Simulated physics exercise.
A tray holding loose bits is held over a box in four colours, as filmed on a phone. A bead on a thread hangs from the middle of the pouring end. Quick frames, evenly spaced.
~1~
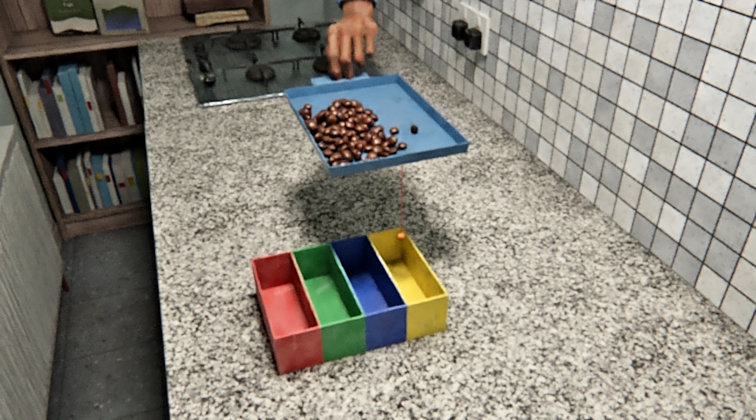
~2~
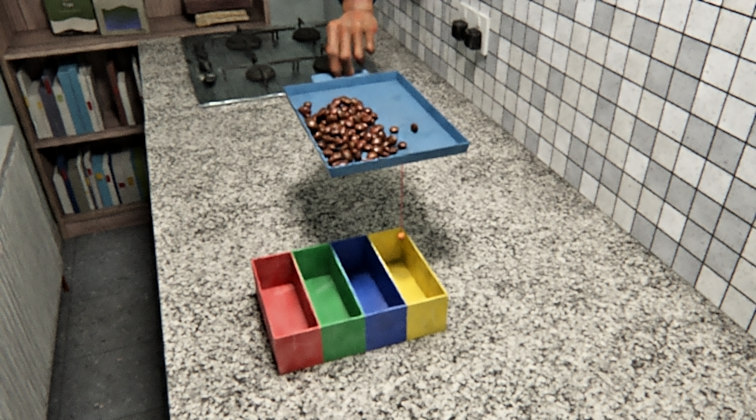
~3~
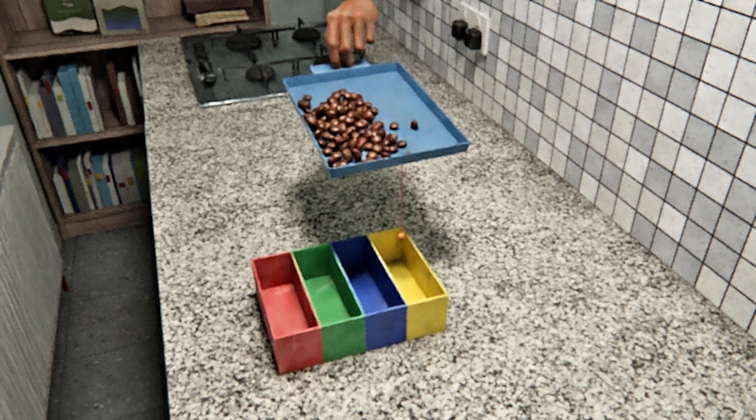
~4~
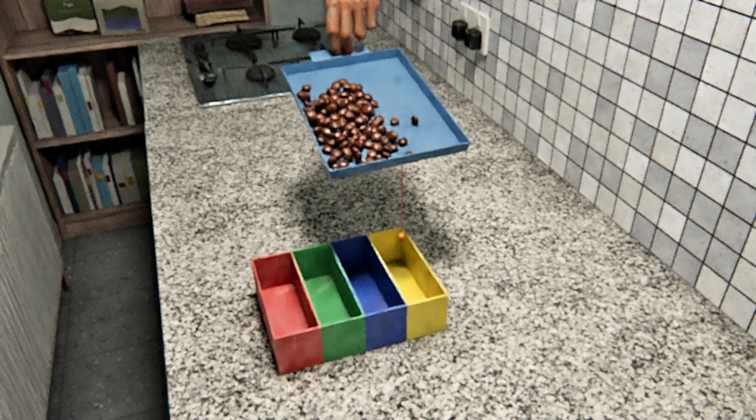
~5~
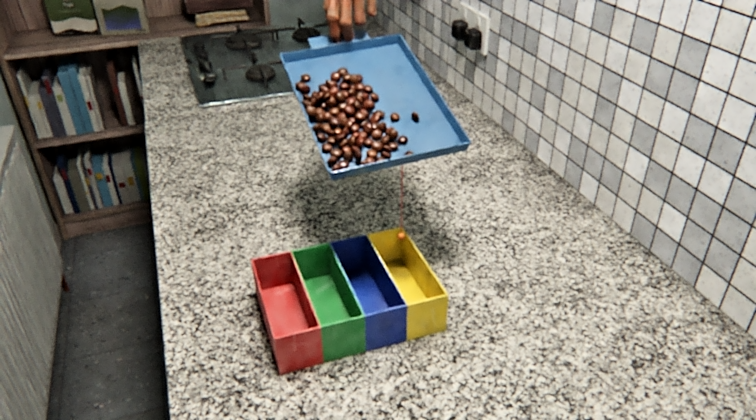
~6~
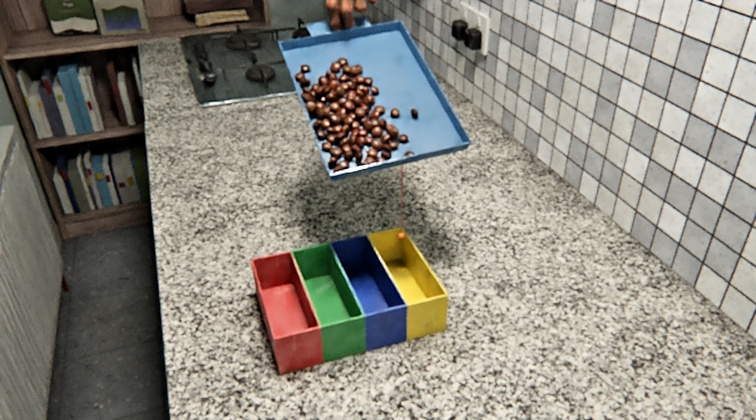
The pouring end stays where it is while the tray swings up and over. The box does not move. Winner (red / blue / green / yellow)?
Blue.
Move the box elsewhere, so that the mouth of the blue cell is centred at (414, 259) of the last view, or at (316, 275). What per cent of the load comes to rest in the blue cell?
Some 20 percent in the first case, 10 percent in the second.
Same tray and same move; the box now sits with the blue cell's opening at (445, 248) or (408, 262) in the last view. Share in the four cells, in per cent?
About 70 per cent, then about 100 per cent.
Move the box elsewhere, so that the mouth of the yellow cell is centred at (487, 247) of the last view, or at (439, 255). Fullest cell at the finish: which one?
At the first place the red one, at the second green.
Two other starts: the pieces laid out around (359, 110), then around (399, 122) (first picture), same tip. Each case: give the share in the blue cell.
First 40 %, then 30 %.
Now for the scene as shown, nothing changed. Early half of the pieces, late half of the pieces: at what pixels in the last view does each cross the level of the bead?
Around (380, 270) at first; around (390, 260) after that.
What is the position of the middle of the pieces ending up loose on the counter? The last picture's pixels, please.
My estimate puts the centre near (510, 291).
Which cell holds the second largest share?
That one is the cell in yellow.
Shortly afterwards, tray tipped steeply; all but a few on the tray; only a few falling or outside the box.
Next, tray tipped past a quarter turn; a little on the tray; near a third in the blue cell; near a quarter in the yellow cell; a little in the green cell; near a quarter falling or outside the box.
Some moments later, tray tipped past a quarter turn; near half in the blue cell; near a quarter in the yellow cell; near a quarter in the green cell; a little falling or outside the box.
In the end, tray tipped past a quarter turn; near half in the blue cell; near a quarter in the yellow cell; near a quarter in the green cell; none at all in the red cell; a little outside the box.
